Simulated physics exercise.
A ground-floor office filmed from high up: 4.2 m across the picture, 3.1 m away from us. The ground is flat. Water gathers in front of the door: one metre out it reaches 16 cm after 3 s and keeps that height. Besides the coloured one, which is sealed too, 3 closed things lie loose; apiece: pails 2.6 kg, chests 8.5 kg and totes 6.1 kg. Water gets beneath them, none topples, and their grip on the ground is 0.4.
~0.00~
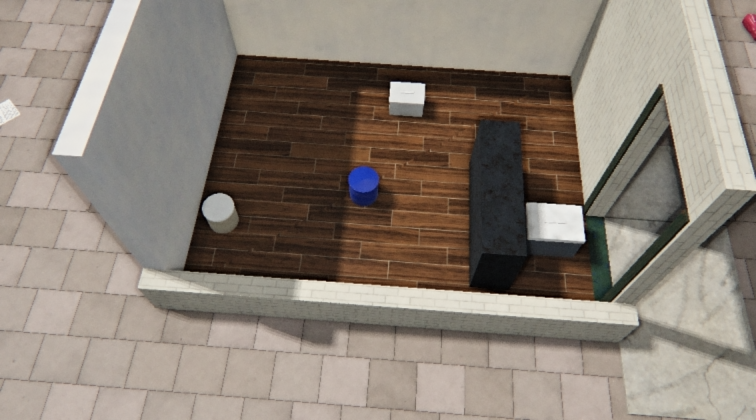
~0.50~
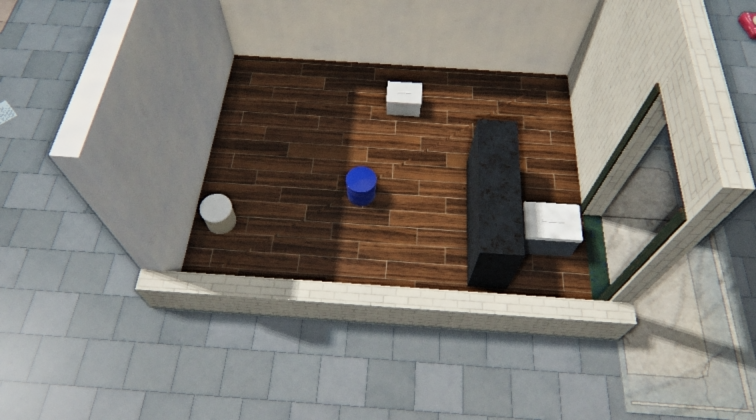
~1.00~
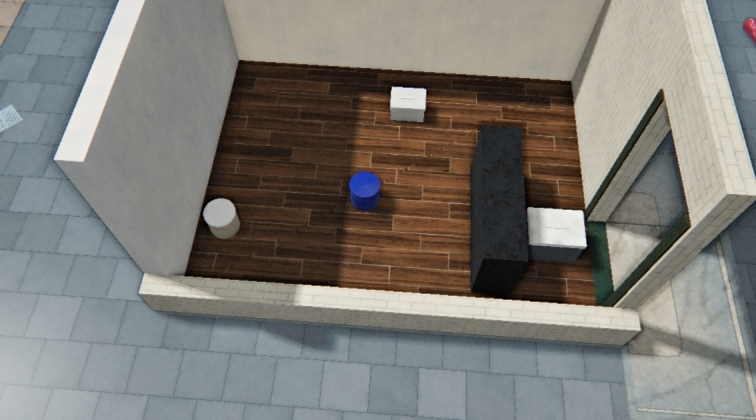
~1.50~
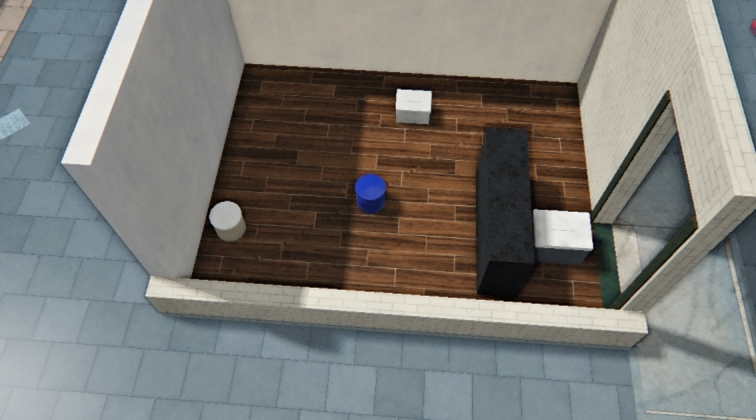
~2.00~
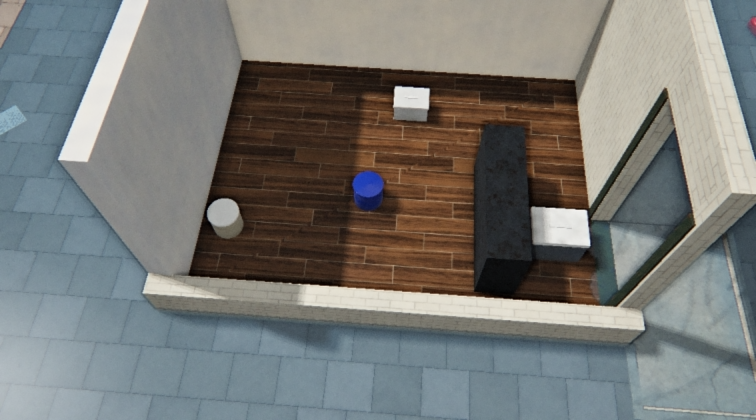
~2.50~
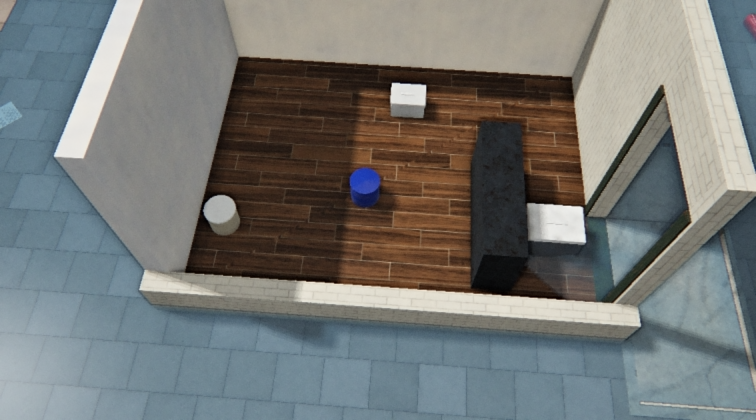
A roofless room with a wooden floor, a long black counter, white boxes and a blue pail stayed still while the paving outside turned bluish and a little water crept in through the doorway.
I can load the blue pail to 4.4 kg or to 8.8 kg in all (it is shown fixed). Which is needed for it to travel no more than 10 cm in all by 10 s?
Verdict: The smaller load will do.
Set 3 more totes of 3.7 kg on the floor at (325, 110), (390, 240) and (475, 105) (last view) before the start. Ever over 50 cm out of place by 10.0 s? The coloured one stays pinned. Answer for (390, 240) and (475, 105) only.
In turn: Short of it, more.
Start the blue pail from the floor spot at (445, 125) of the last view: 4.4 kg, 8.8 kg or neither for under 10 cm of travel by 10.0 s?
It takes the larger.
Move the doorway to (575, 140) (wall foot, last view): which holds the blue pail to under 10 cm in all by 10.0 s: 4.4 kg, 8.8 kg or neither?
In that case the lower weight is enough.
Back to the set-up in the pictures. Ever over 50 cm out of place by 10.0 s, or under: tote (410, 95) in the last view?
It is under.
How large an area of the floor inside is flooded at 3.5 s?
Roughly 2.0 m2.
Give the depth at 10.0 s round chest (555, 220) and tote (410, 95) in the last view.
About 2 and 3 cm.
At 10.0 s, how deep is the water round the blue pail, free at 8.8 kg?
About 2 cm.
After 3.5 s the blue pail would be 0 cm from its start with 4.4 kg and 0 cm from its start with 8.8 kg; 0 cm of water round it then.
After 4.5 s the blue pail would be 0 cm from its start with 4.4 kg and 0 cm from its start with 8.8 kg; 0 cm of water round it then.
After 7.0 s the blue pail would be 0 cm from its start with 4.4 kg and 0 cm from its start with 8.8 kg; 1 cm of water round it then.
After 10.0 s the blue pail would be 0 cm from its start with 4.4 kg and 0 cm from its start with 8.8 kg; 2 cm of water round it then.
